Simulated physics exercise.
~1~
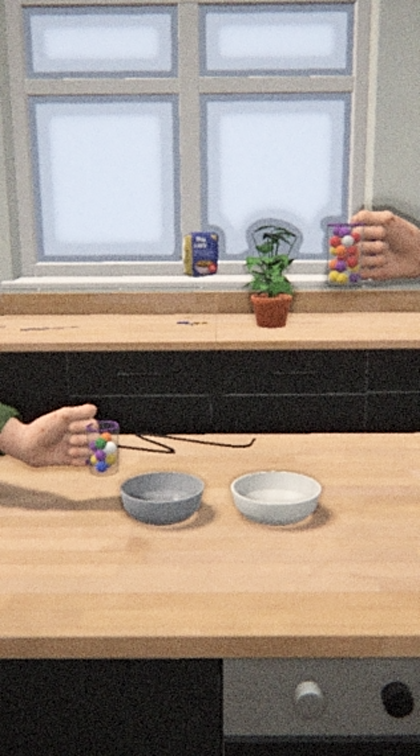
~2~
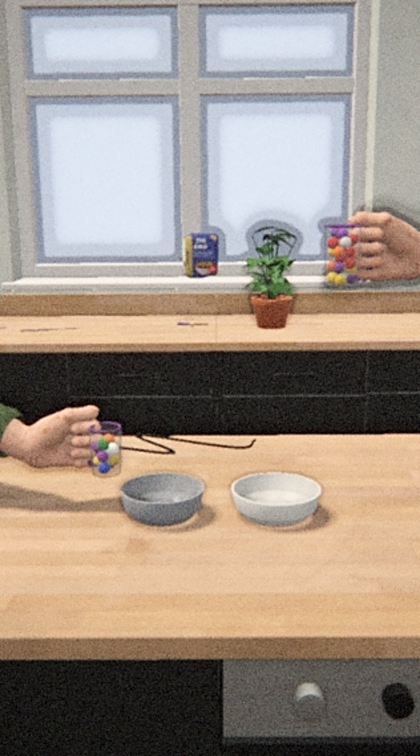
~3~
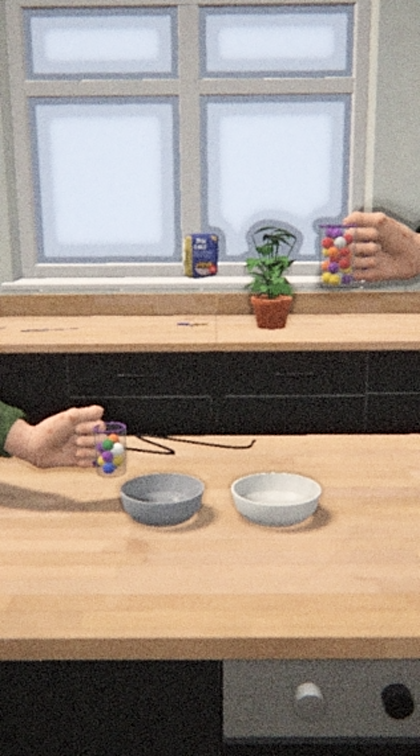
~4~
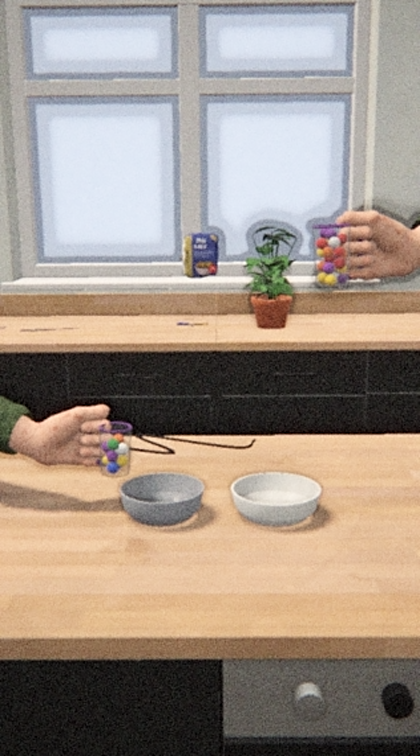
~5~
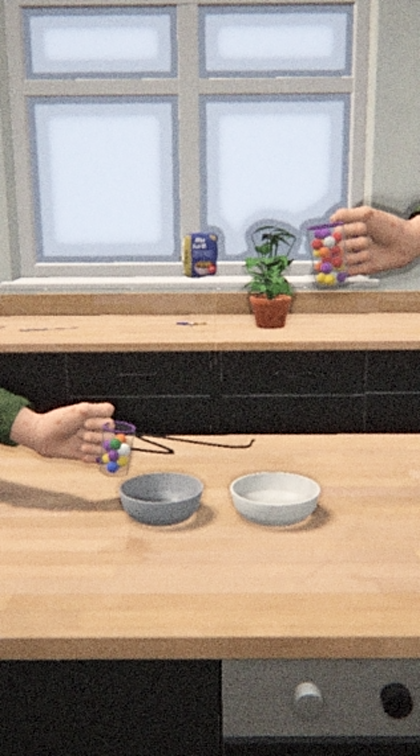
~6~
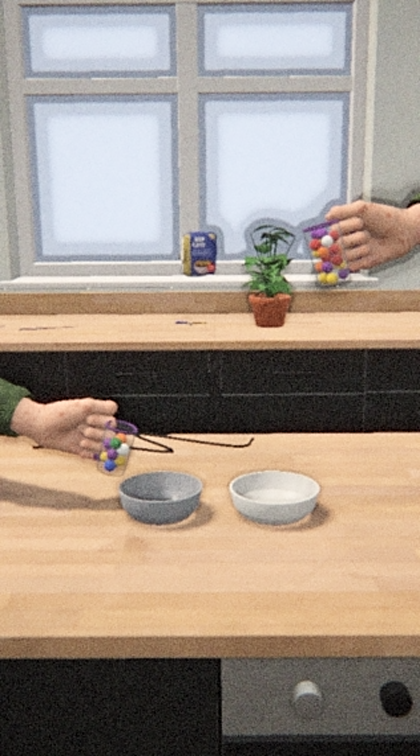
Two hands held clear cups of colourful little balls, the right one much higher, above a grey bowl and a white bowl, and moved them slightly inward before starting to tilt them a little.
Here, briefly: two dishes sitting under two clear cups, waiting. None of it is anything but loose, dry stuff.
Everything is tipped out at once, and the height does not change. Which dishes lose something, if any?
Result: Left: Expect zero spillage there. Right: Expect some spillage there.
Then, 0.75 s after the last picture, left, all still in the cup; right, all still in the cup.
Then, 1.40 s after the last picture, left, most still in the cup, about a quarter in the dish; right, most still in the cup, about a quarter in the air.
Then, 1.96 s after the last picture, left, all in the dish; right, about half in the dish, a small part outside the dish, about half in the air.
By the end, left, all in the dish, none outside the dish; right, about half in the dish, about half outside the dish.
